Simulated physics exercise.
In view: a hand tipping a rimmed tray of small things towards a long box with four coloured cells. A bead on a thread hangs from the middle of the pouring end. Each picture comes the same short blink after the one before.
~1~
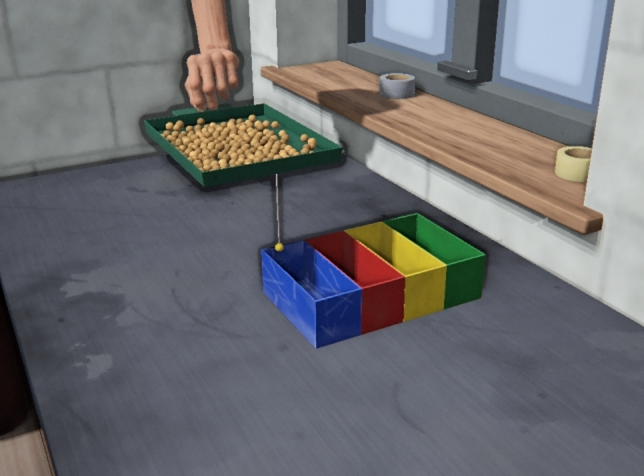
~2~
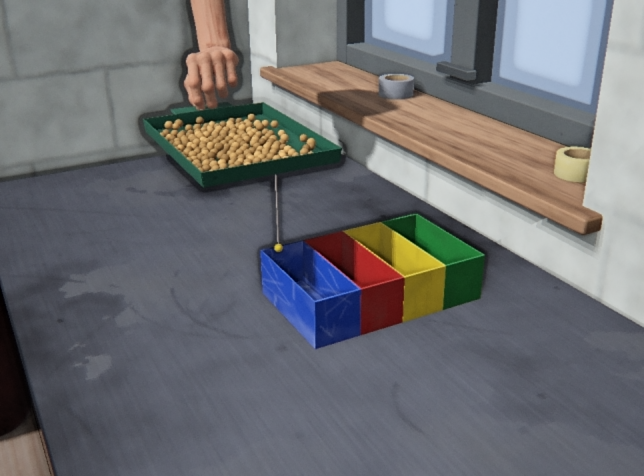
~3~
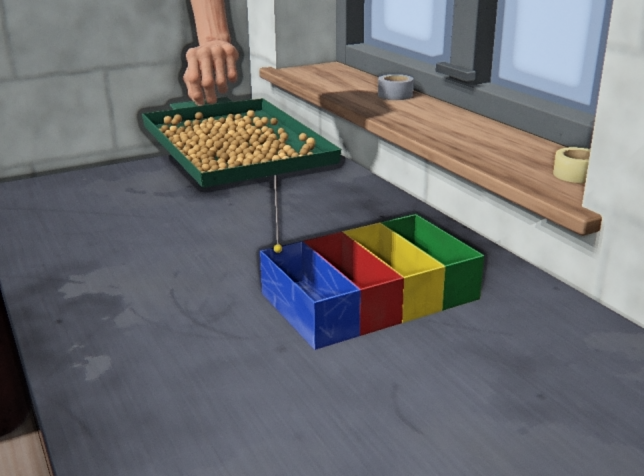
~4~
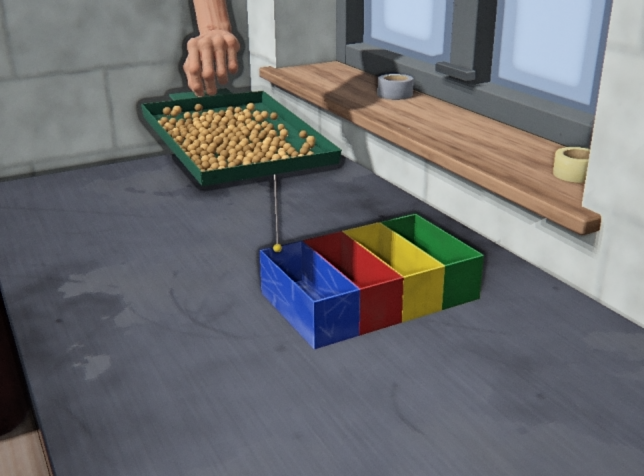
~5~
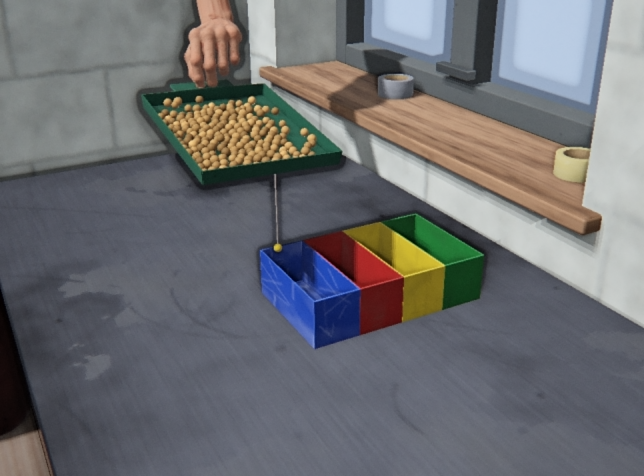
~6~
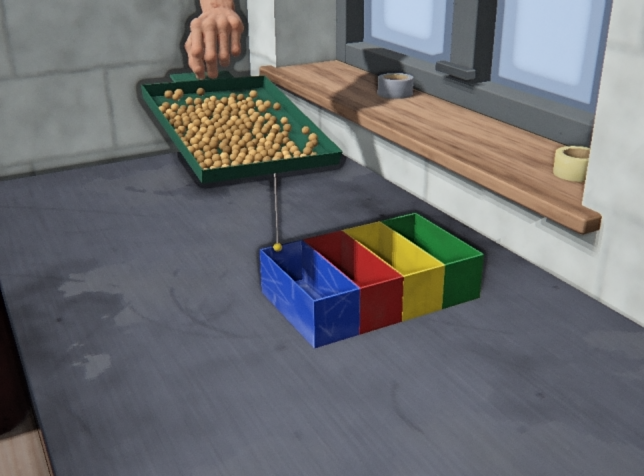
A hand slowly raises the back of a green tray of small round wooden beads.
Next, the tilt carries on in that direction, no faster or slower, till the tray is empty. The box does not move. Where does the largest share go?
Most goes to the red cell.
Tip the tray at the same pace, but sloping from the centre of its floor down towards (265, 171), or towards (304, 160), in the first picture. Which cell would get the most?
One: The blue cell. Two: The cell in red.
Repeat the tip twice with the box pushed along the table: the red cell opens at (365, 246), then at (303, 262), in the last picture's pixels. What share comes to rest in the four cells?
Near 70 % and 90 %.
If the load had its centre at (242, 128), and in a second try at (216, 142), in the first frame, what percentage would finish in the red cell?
First some 40, then 50 per cent.
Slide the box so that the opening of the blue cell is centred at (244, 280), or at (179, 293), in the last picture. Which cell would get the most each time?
One: The yellow cell. Two: The green cell.
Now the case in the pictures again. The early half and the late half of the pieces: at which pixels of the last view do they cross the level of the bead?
The first part at (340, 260); the rest at (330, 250).
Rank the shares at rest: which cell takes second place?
Next in line is the cell in blue.
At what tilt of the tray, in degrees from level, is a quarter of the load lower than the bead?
Near 85 degrees.
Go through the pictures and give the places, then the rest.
In the first picture, corners of the pouring end (203, 172) and (340, 147), level; middle of the load (228, 148), round wooden beads; bead on its thread (279, 247); blue cell (339, 314); red cell (383, 301); yellow cell (425, 289); green cell (464, 277).
In the second picture, corners of the pouring end (202, 172) and (340, 148), level; middle of the load (227, 147).
In the third picture, corners of the pouring end (202, 172) and (339, 149), tipped barely, lowest at the right corner; middle of the load (226, 146).
In the fourth picture, corners of the pouring end (202, 171) and (339, 150), tipped a little, lowest at the right corner; middle of the load (226, 141).
In the fifth picture, corners of the pouring end (203, 170) and (340, 150), tipped a little, lowest at the right corner; middle of the load (227, 137).
In the sixth picture, corners of the pouring end (203, 169) and (340, 151), tipped a little, lowest at the right corner; middle of the load (229, 133), roughly a third on the move; blue cell (337, 314); red cell (381, 301); yellow cell (423, 289); green cell (463, 277).
Just after the last frame, tray tipped steeply; every one on the tray.
A moment on, tray tipped right over; roughly a quarter on the tray; roughly a third in the red cell; roughly a quarter in the blue cell; about a tenth in the yellow cell; roughly a quarter falling or outside the box.
Further on, tray tipped past a quarter turn; roughly half in the red cell; roughly a quarter in the blue cell; about a tenth in the yellow cell; roughly a quarter falling or outside the box.
When it is over, tray tipped past a quarter turn; roughly half in the red cell; roughly a quarter in the blue cell; about a tenth in the yellow cell; not one in the green cell; roughly a quarter outside the box.
